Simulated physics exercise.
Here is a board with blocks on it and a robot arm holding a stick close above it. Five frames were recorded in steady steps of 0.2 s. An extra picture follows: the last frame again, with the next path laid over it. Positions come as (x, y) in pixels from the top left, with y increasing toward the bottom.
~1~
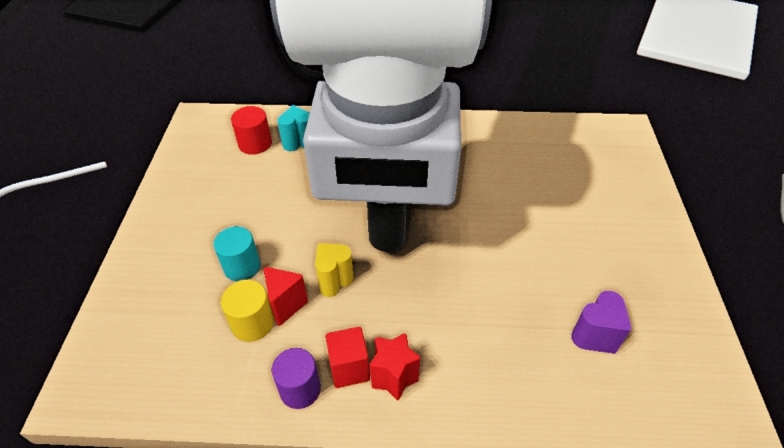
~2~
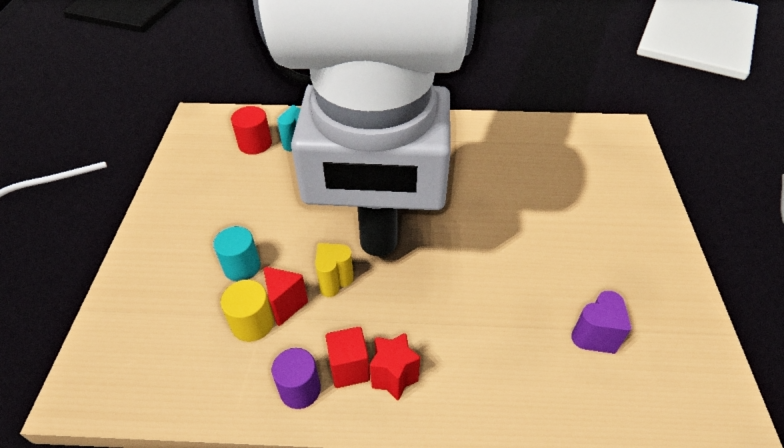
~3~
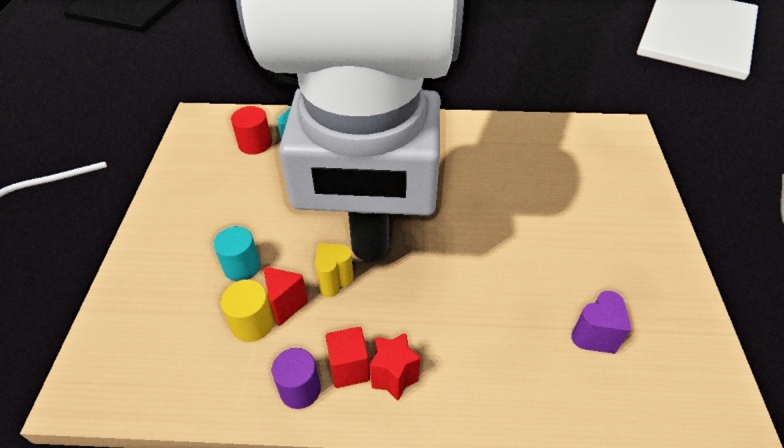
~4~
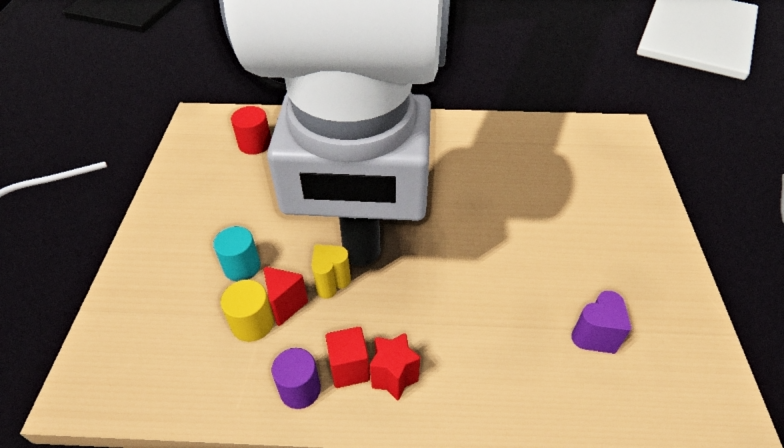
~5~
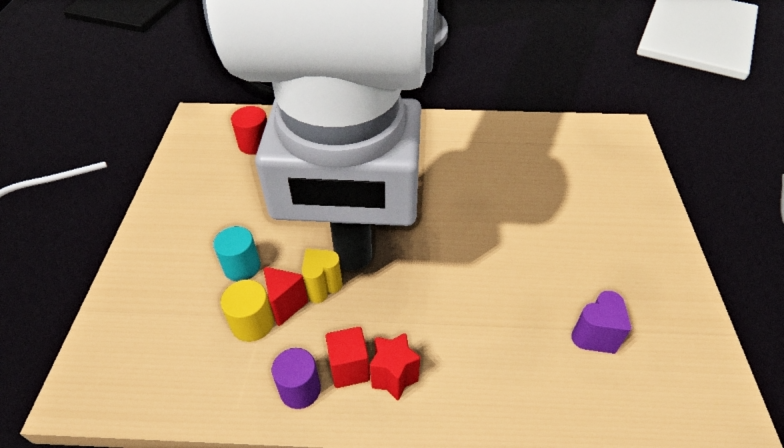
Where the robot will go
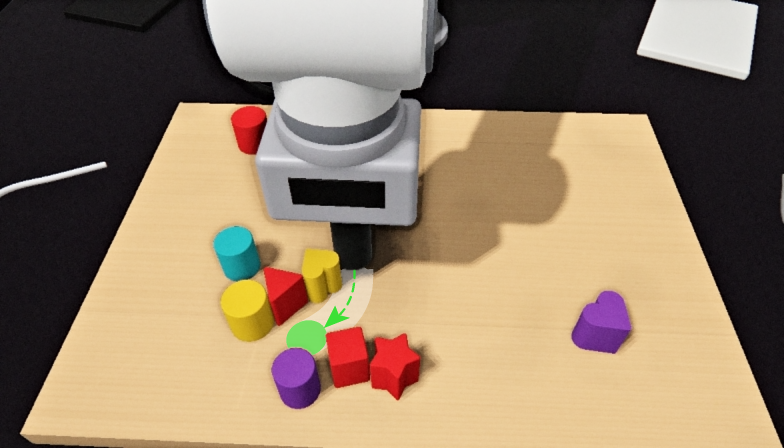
To begin with, a robot arm holds a dark stick low over a wooden board scattered with colourful blocks, just right of a yellow heart. The arm moves slowly left and slightly toward the viewer, then the stick nudges the yellow heart a little left, closer to the red triangular block.
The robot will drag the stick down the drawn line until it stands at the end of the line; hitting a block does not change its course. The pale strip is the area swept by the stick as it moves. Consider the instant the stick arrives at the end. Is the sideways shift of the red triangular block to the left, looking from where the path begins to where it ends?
I believe not.
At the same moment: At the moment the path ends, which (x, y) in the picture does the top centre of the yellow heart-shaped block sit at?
The middle of the upper face of the yellow heart-shaped block will lie at about (292, 283) in the picture.
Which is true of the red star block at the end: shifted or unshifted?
It holds its position.
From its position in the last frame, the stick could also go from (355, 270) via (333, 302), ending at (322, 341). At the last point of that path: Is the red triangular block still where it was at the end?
In short: No.
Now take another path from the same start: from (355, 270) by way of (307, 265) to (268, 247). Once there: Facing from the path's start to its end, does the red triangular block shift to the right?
I believe not.
Path on the board, from (355, 270) by way of (351, 296) and (335, 320) to (307, 338).
On the path given first. Halfway along, stick (342, 296); yellow disc (236, 301); red triangular block (269, 281), turned 25° anticlockwise; yellow heart-shaped block (306, 280), turned 90° clockwise.
At the end, stick (304, 325); yellow disc (236, 301); red triangular block (264, 277), turned 35° anticlockwise; yellow heart-shaped block (292, 283), turned 140° clockwise; red square piece in place; red star block in place.
